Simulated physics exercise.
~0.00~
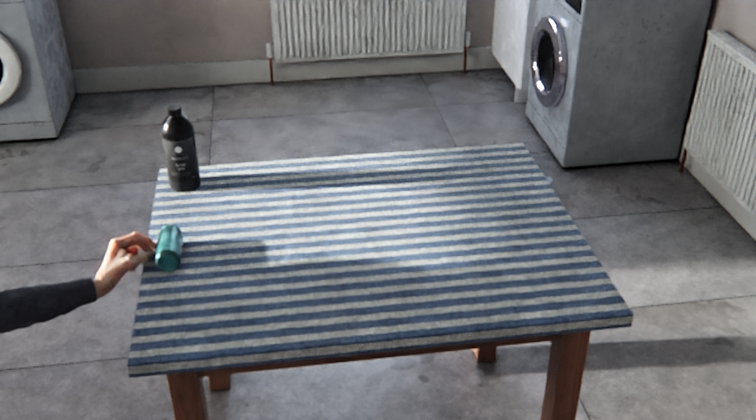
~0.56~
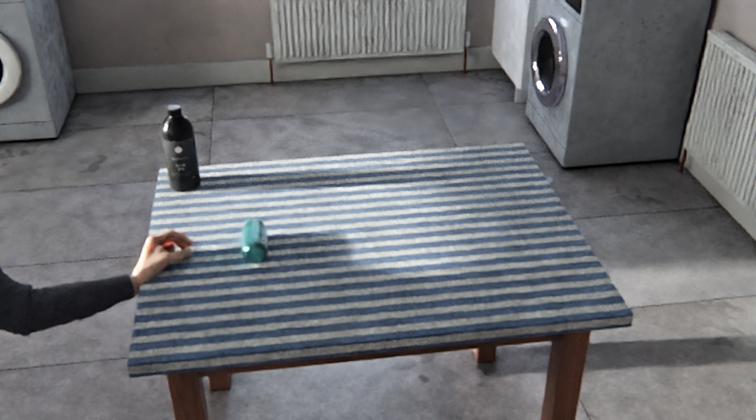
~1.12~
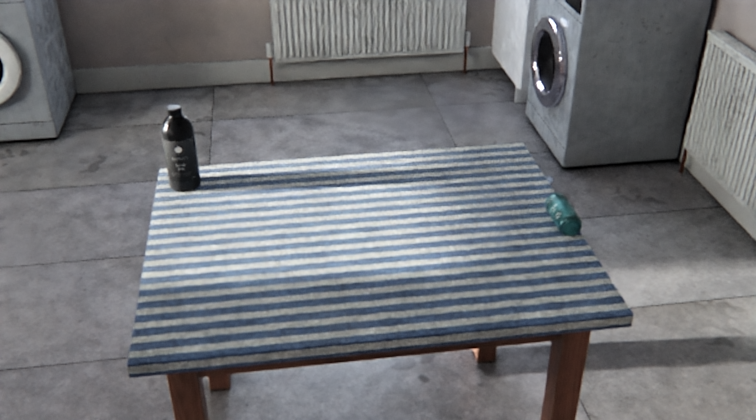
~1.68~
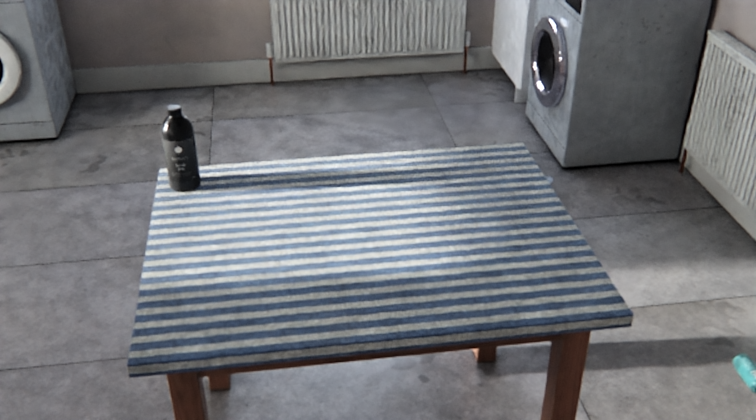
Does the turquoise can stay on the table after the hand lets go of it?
No, it travels across the striped top and falls off the right side of the table.
A turquoise can lies on its side by a hand at the left edge of a table with a blue and pale striped top, seen from above in a grey-tiled room with radiators and front-loading machines behind. A black bottle stands at the table's back left corner. The hand sends the can rolling to the right, lets go and draws back. The can crosses the striped top to the right edge, and the hand is gone from view. It goes over the edge and is last seen dropping at the far right, still moving, while the bottle stays in place.
